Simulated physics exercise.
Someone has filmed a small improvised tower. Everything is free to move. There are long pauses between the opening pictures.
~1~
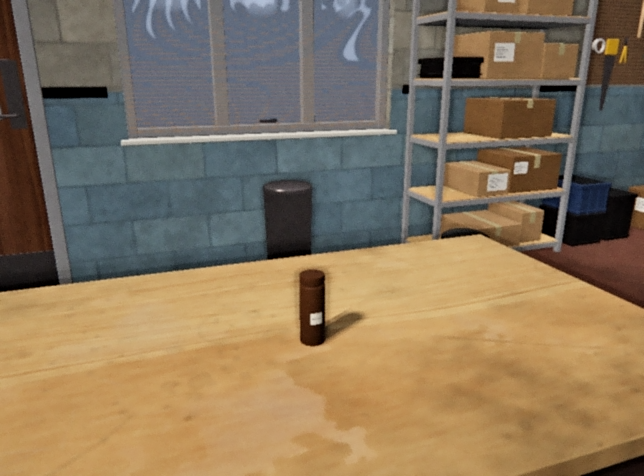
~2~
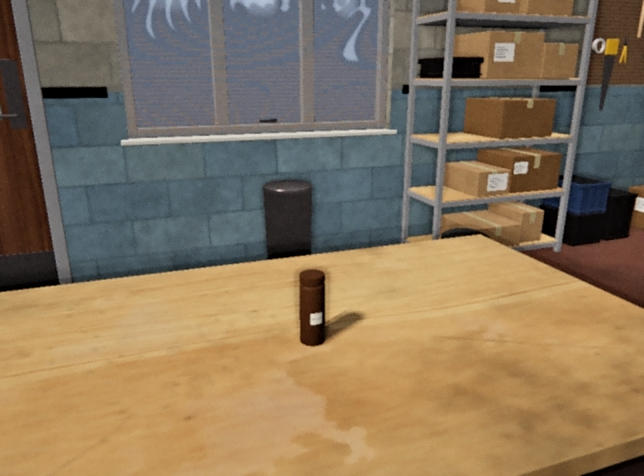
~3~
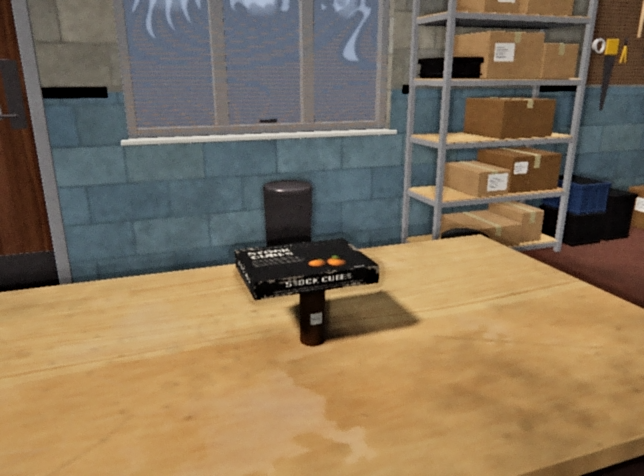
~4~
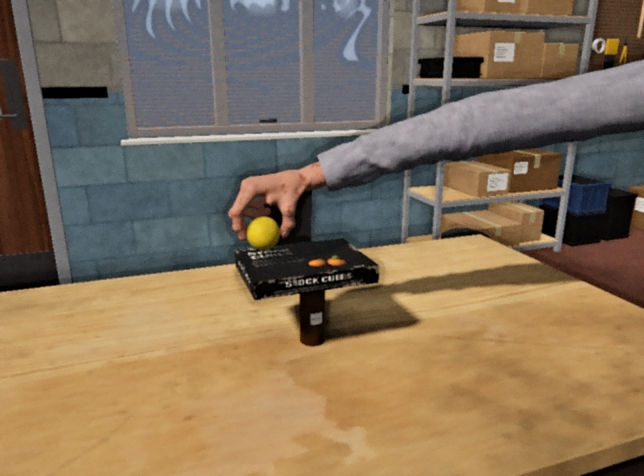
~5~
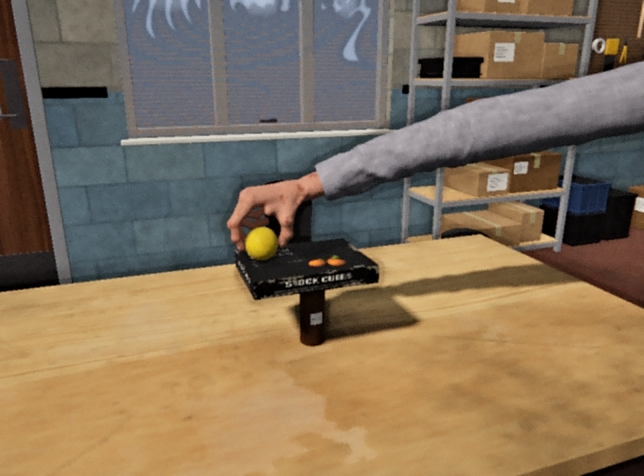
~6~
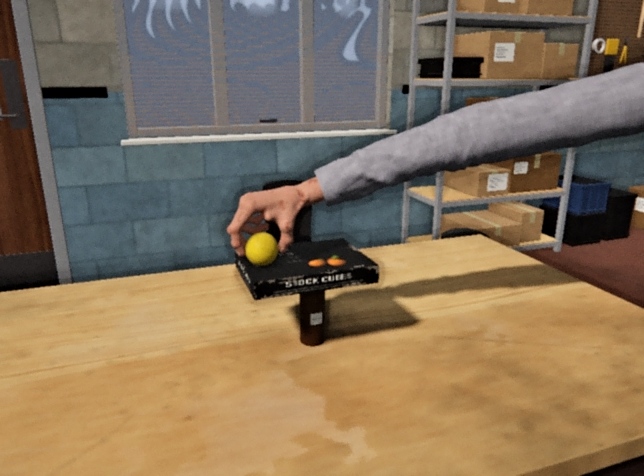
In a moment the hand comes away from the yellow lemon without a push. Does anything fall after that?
As it turns out, it loses its balance.
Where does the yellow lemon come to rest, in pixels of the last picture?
Near (240, 344).
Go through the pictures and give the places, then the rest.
The last thing is not in view yet, in the first picture.
The last thing is not in view yet, in the second picture.
The last thing is not in view yet; black packet (304, 266), in the third picture.
Coming down; yellow lemon (264, 234); black packet (304, 266), in the fourth picture.
Coming down; yellow lemon (262, 244); black packet (304, 266), in the fifth picture.
In place under the hand; yellow lemon (262, 249); black packet (304, 266), in the sixth picture.
Then, 0.40 s on from there, yellow lemon now fallen; black packet turned 66° from how it was put.
Then, 0.60 s on from there, black packet now fallen.
In the end, fallen, black packet and yellow lemon; brown shaker unmoved. At the end, from the last picture's camera, yellow lemon near (240, 344). The stack comes apart.
